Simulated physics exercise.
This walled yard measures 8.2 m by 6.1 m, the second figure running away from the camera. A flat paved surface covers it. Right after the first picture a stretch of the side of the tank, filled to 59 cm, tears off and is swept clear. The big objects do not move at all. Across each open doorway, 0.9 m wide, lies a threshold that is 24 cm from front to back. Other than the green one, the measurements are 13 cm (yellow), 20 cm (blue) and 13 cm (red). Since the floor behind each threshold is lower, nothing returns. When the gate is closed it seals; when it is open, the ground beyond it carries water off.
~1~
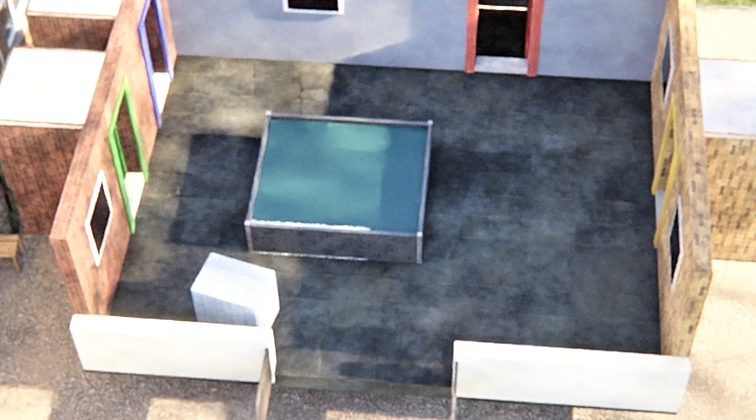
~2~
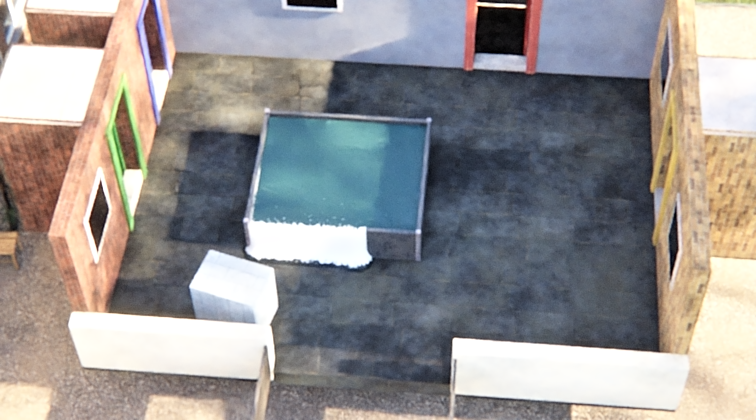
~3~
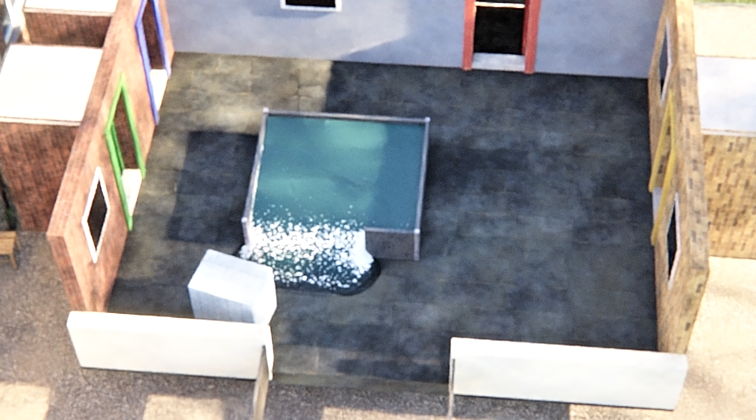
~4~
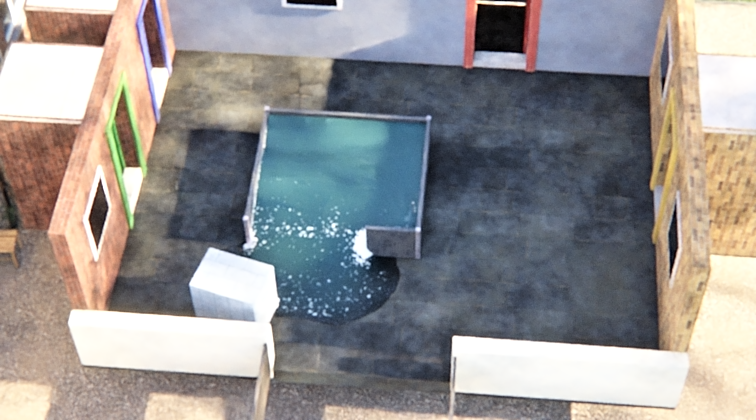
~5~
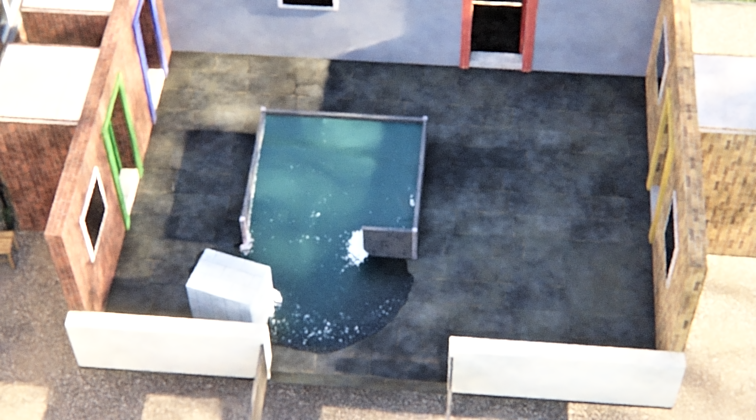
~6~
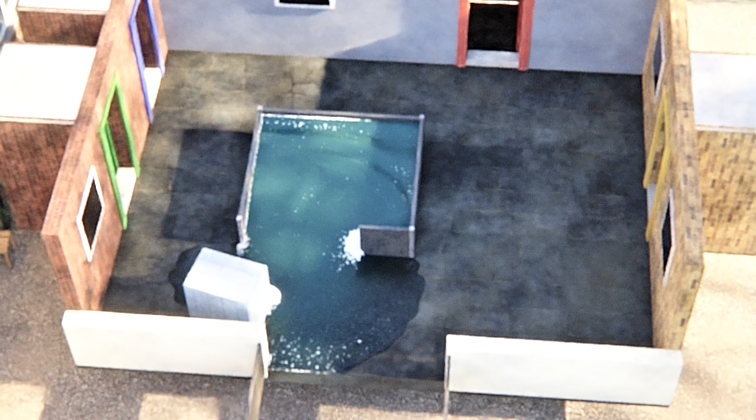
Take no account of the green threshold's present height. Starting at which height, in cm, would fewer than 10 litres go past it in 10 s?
Starting at roughly 10.5 cm.
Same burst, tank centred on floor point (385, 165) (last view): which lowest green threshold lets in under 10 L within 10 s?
Then close to 6.5 cm.
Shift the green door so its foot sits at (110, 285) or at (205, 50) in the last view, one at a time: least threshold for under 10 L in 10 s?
About 17 and 9.0 cm.
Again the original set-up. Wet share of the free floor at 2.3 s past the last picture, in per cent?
25 %.
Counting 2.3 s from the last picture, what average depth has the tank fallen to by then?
Near 24 cm, averaged.
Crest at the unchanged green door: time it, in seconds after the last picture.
Approximately 2.0 s.
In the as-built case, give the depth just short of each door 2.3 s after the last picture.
Depth (cm): Yellow 0 / blue 2 / red 0 / green 14.
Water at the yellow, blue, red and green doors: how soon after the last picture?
Yellow: 7.0 s; blue: 2.2 s; red: 7.0 s; green: 1.3 s.
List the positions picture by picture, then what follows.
In the first picture, still water, 59 cm deep, in the tank at (342, 176); the green door at (128, 163) is dry.
In the second picture, the gap is at (309, 243), the front 0.2 m out at (317, 264); the back of the tank holds 59 cm.
In the third picture, the gap is at (307, 244), the front 0.7 m out at (339, 290); the back of the tank holds 59 cm.
In the fourth picture, the front is at (317, 317), 1.3 m from the gap at (309, 242); 2.6 m2 of floor is wet, 59 cm left at the back.
In the fifth picture, the front is at a hidden place, 1.8 m from the gap at (305, 243); 3.6 m2 of floor is wet, 59 cm left at the back.
In the sixth picture, the gap is at (302, 242), the front 2.2 m out at a hidden place; the back of the tank holds 55 cm; the green door at (120, 158), 3.0 m from the gap, is still 1.9 m from the nearest water.
Then, 0.7 s after the last picture water covers 15 % of the floor, deepest (48 cm) near (250, 293); it has not reached the green door.
Then, 2.3 s after the last picture water covers 25 % of the floor, deepest (28 cm) near (250, 293); 14 cm at the green door, 0 litres in over its 22 cm threshold.
Then, 9.3 s after the last picture water covers 70 % of the floor, deepest (8 cm) near (191, 350); 5 cm at the green door, 0 litres in over its 22 cm threshold.
At the green door as built, the water peaked near 14 cm, 2.1 s after the last picture.
With a threshold of 8.5 cm, 23 litres would have come in within the 10 s; with 12 cm, 6 litres. So under 10 litres takes about 10.5 cm.
